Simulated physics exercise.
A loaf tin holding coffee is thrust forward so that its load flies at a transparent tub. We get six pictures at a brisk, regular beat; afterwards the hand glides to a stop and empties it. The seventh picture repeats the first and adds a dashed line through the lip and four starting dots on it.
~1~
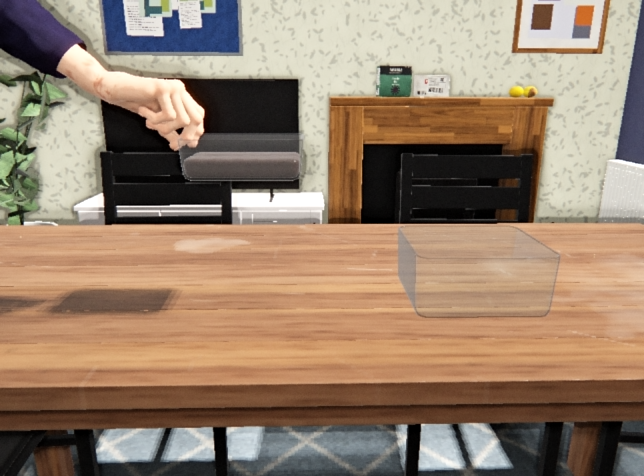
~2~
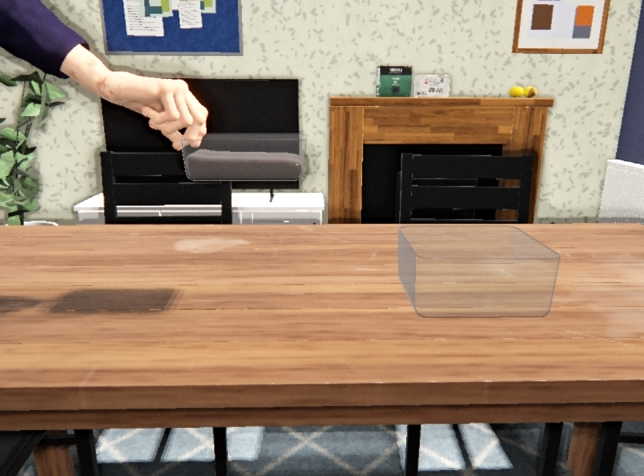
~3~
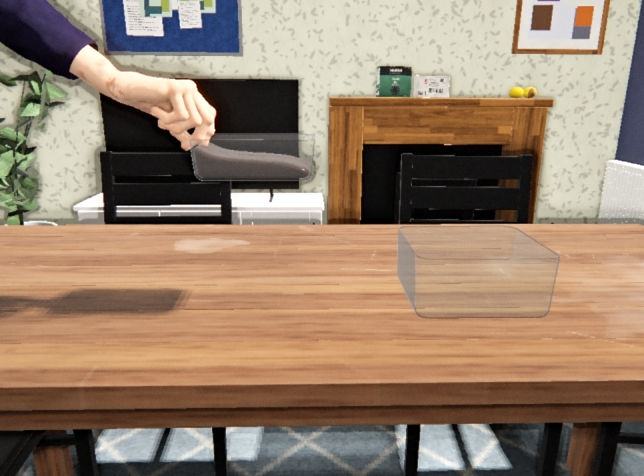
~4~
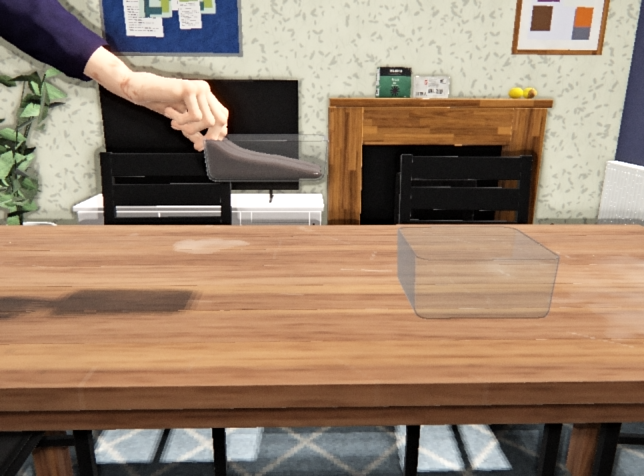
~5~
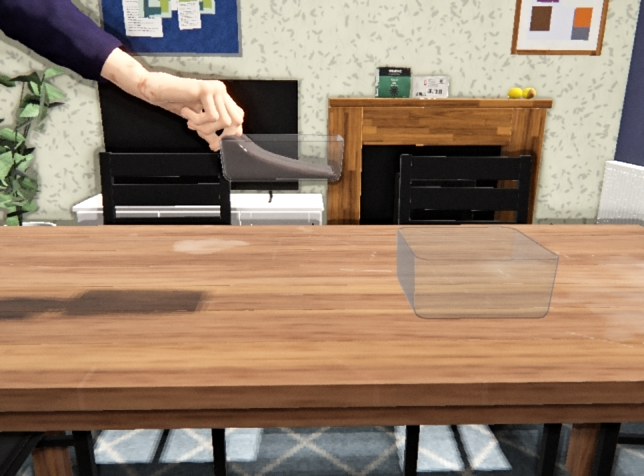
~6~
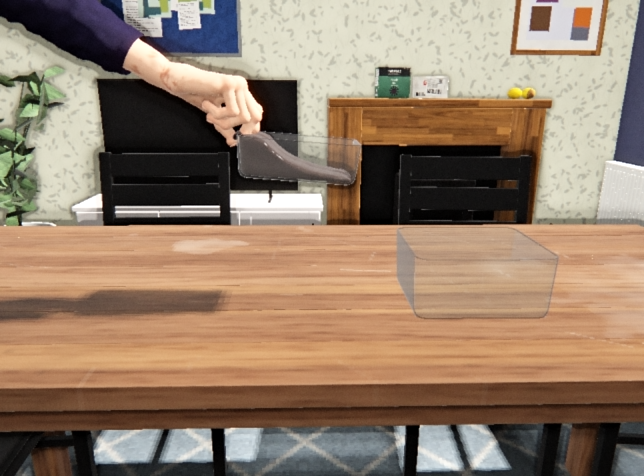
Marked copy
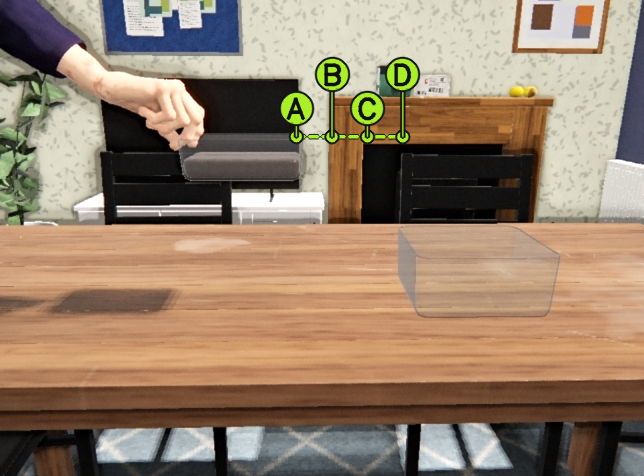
A hand carrying a clear container of dark liquid rightward above a wooden table, the liquid sloshing and sloping up toward the hand.
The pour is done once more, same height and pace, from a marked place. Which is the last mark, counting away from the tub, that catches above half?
B is the one.
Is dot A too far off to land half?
Yes, that goes wrong.
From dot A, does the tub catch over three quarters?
No.
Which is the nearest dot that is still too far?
That is dot A.
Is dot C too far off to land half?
No, not at all.
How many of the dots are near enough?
Three of the four.
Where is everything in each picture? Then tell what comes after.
Upright, lip at (301, 136); tub from (414, 315) to (548, 314); nothing has left yet, in the first frame.
Upright, lip at (304, 136); nothing has left yet, in the second frame.
Upright, lip at (313, 136); nothing has left yet, in the third frame.
Upright, lip at (325, 137); nothing has left yet, in the fourth frame.
Upright, lip at (340, 137); coffee is over the rim, down to (225, 136), in the fifth frame.
Tipped about 4°, lip at (357, 142); nothing has left yet, in the sixth frame.
On the marked copy, A at (296, 136); B at (332, 136); C at (367, 136); D at (402, 136).
With A, about 28 % lands in the tub, 67 % falls short and 5 % goes beside or beyond.
With B, about 72 % lands in the tub, 24 % falls short and 4 % goes beside or beyond.
With C, about 90 % lands in the tub, 3 % falls short and 7 % goes beside or beyond.
With D, about 86 % lands in the tub, 3 % falls short and 10 % goes beside or beyond.
